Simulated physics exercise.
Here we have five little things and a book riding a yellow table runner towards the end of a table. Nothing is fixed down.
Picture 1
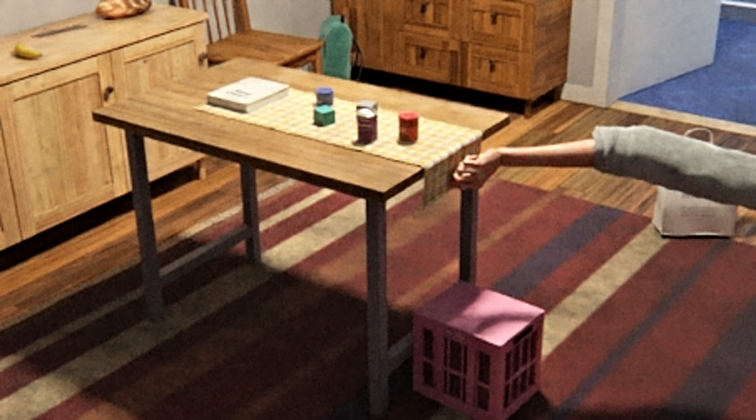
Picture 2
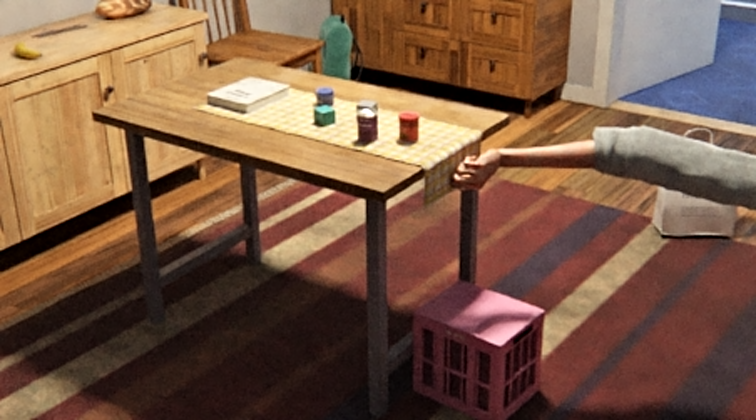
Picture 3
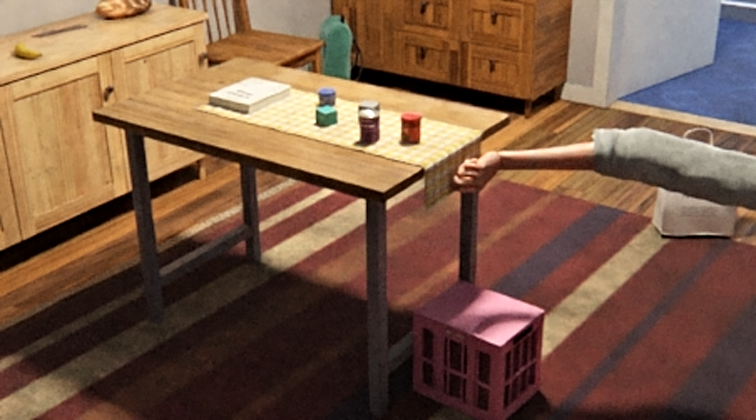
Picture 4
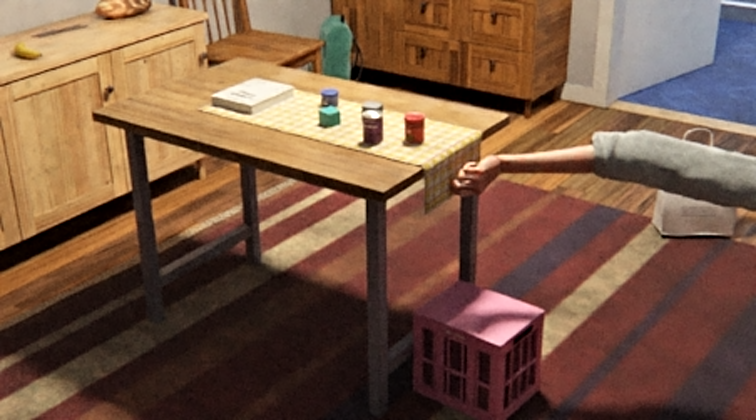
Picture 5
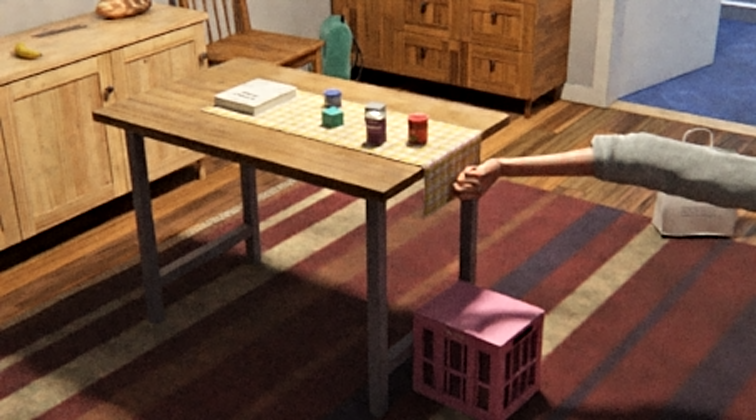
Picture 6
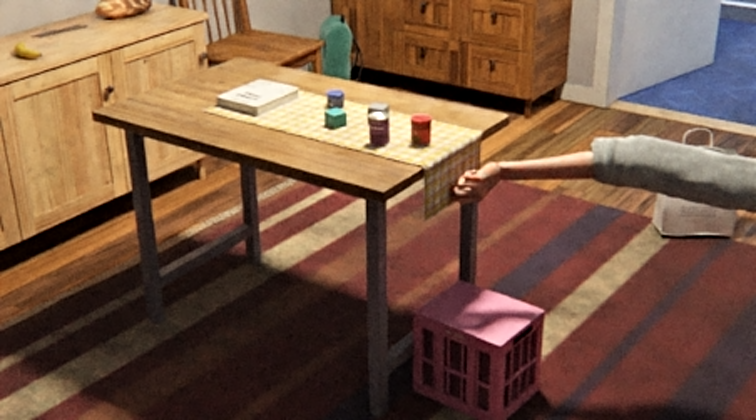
A bare wooden table on grey legs stands on a red striped rug in a furnished room, seen from slightly above by a still camera. A white book, small blue, turquoise, grey, purple and red items sit along a pale checked runner, with a pink crate on the rug below. A grey-sleeved arm grips the runner's right end, and cloth and objects slide slightly rightward together.
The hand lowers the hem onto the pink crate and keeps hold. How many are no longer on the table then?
The count of fallen things is three.
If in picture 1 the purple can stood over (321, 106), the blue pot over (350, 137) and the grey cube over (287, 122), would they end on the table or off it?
The purple can keeps its place on top; the blue pot comes down; the grey cube survives.
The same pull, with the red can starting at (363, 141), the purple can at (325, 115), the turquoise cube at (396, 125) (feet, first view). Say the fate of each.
The red can drops off, the purple can stays on, the turquoise cube falls.
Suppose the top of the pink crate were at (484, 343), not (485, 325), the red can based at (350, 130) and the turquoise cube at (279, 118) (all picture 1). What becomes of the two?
The red can tumbles off; the turquoise cube does not fall.
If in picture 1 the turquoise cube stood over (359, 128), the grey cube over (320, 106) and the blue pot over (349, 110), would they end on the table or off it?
The turquoise cube tumbles off; the grey cube remains up; the blue pot survives.
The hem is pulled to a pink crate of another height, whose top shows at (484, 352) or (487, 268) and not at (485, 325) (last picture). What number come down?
It would be 4 and 1.
Early on, hem near (454, 244); red can gone.
Midway, hem near (455, 290); red can and purple can gone.
Finally, hem on the crate; red can, purple can and grey cube gone. It carries off three.
